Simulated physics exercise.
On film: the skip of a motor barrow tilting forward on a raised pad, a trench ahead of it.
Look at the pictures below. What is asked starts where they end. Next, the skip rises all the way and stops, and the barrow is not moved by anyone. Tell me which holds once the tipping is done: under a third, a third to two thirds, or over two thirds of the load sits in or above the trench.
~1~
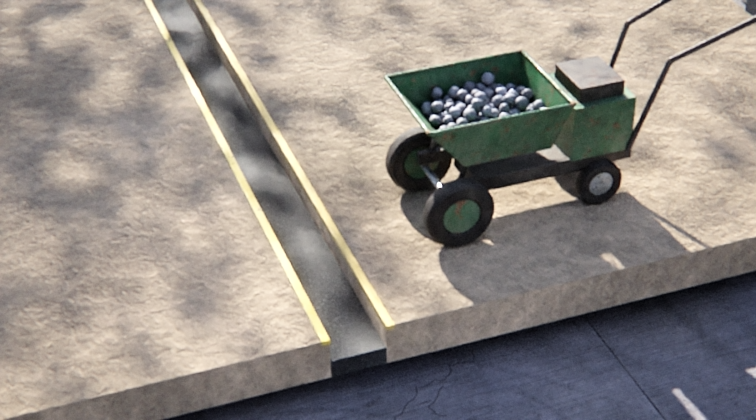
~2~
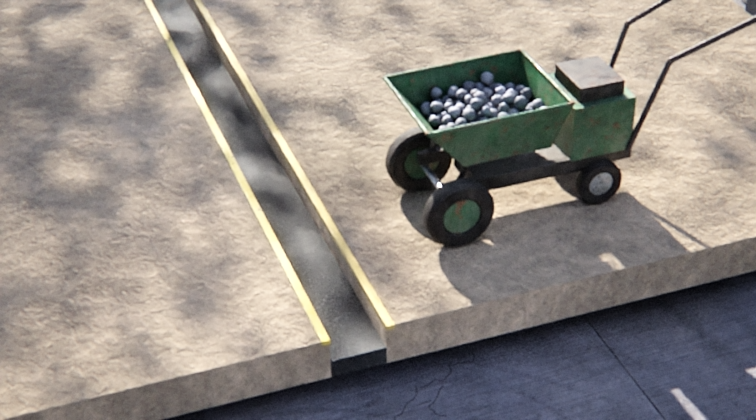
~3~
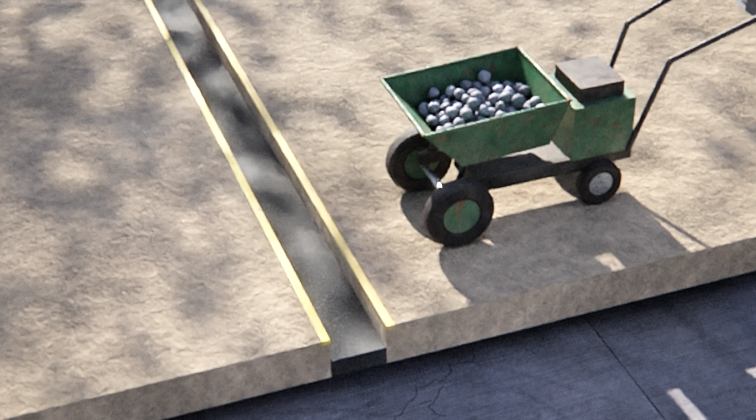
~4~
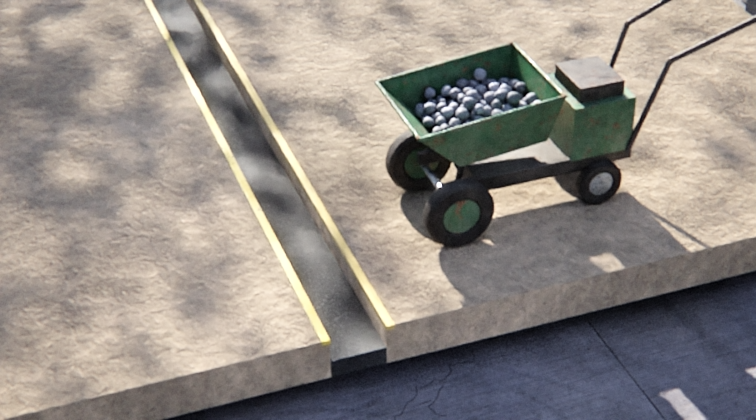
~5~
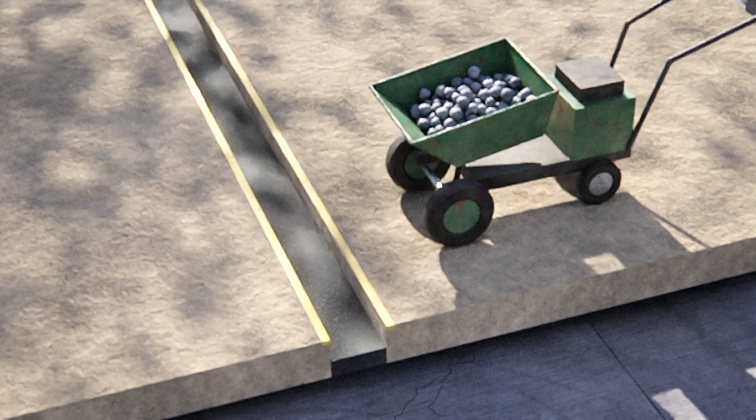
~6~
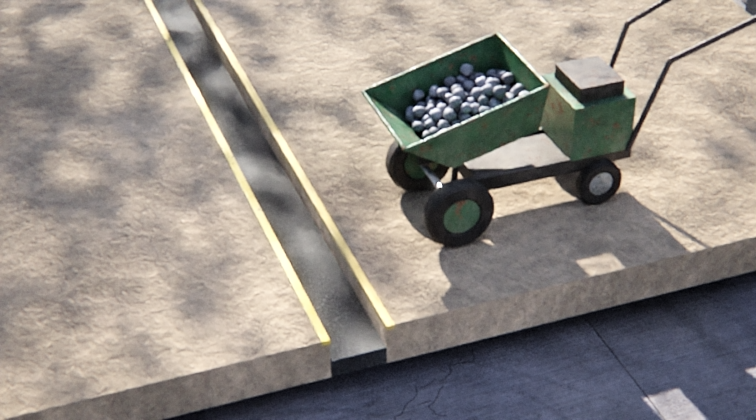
I reckon it's the high case, with the trench getting past two-thirds.
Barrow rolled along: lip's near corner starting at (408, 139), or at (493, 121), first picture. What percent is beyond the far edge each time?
That works out to 20 per cent for the first position and 0 per cent for the second.
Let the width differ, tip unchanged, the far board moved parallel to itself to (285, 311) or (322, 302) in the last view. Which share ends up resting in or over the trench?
Result, try 1: 100 in a hundred; try 2: 80 in a hundred.
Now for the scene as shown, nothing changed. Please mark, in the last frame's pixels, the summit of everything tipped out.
My guess for the top is about pixel (321, 228).
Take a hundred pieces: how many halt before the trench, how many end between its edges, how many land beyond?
Short: 5; between: 90; beyond: 0 per cent.
Soon after the last picture, skip tipped steeply; all in the skip.
A little later, skip tipped right over; most in the skip; a stray few short of the trench; about a quarter in or heaped over the trench; a stray few beyond it; a stray few falling.
Later still, skip tipped right over; a stray few in the skip; a small part short of the trench; nearly all in or heaped over the trench; a stray few beyond it.
At rest, skip tipped right over; a stray few in the skip; a small part short of the trench; nearly all in or heaped over the trench; a stray few beyond it.
